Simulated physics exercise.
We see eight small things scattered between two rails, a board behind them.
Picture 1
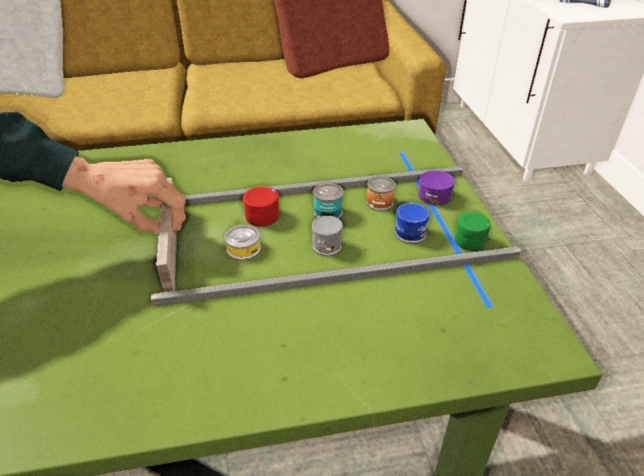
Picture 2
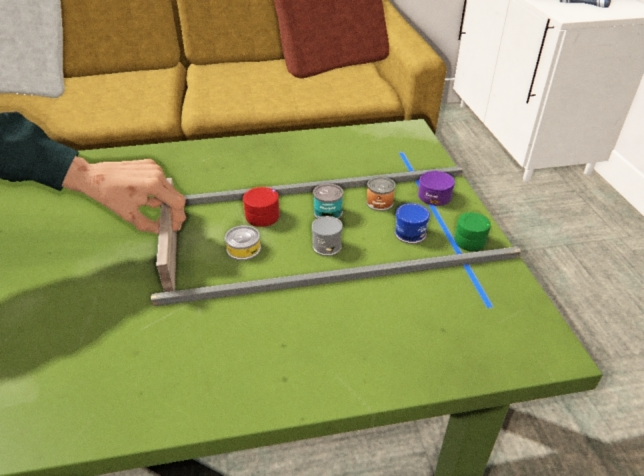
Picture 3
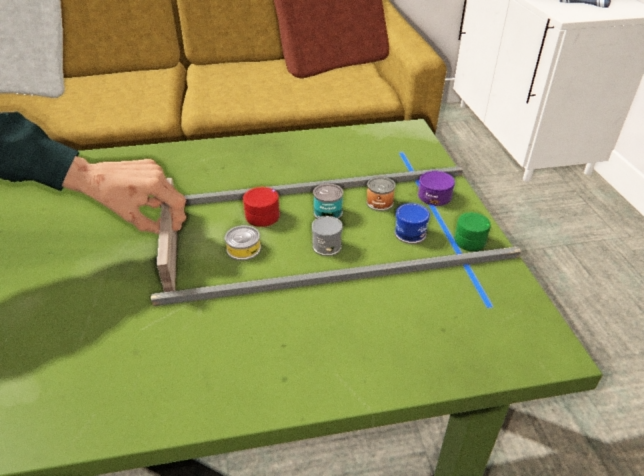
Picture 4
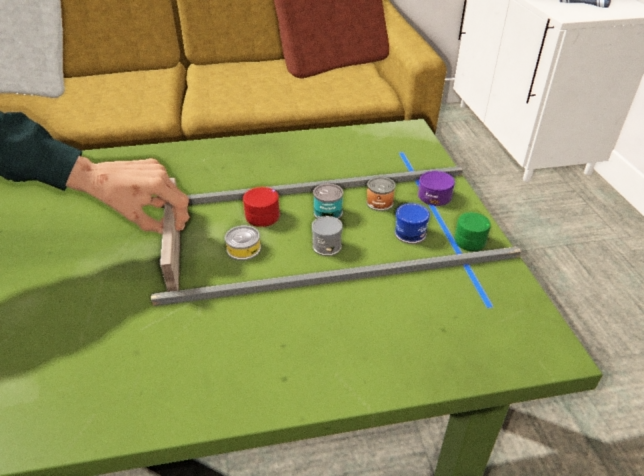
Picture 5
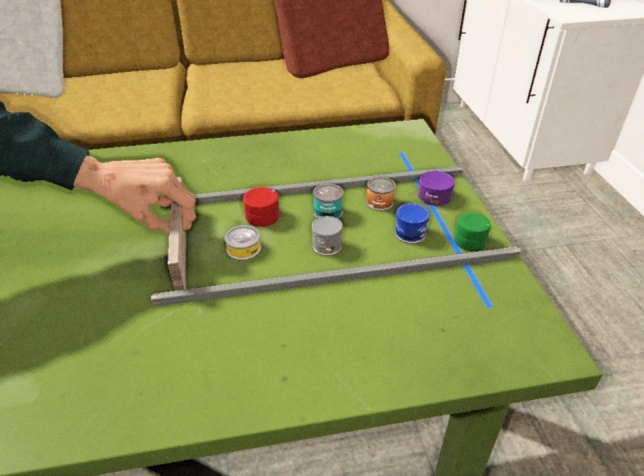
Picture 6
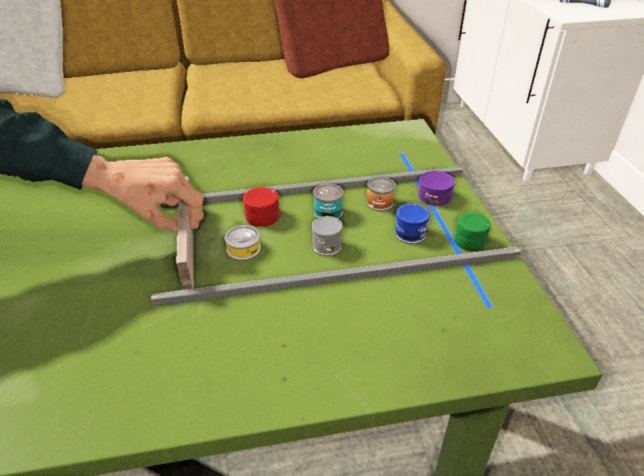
On a green table in front of a mustard sofa, eight small coloured tins and tubs sit scattered between two grey rails, near a strip of blue tape. A hand at the left holds a board upright, at first still, then slides it slightly right, while the containers stay where they are.
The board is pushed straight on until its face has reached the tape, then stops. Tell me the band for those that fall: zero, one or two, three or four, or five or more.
The number that fall off is one or two.
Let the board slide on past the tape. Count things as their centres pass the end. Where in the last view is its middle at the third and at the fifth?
At (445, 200) for the third, at (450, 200) for the fifth.
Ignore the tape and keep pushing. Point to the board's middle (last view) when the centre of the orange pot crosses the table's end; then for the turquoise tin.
Its middle is around (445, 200) and around (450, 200).
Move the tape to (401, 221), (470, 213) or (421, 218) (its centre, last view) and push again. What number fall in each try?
The counts: 0, 5 and 1.
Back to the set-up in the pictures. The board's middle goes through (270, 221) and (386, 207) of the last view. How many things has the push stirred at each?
At the one place 2, at the other 7.
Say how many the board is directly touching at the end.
That makes 3.
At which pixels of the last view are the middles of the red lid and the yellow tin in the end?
The red lid at (443, 185), the yellow tin at (455, 212).
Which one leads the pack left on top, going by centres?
It is the green lid.
Soon after, none off yet; green lid at rest near (472, 232); purple tub at rest near (436, 188); blue pot at rest near (412, 224).
By the end, the number that fall off is one or two; fallen, purple tub.
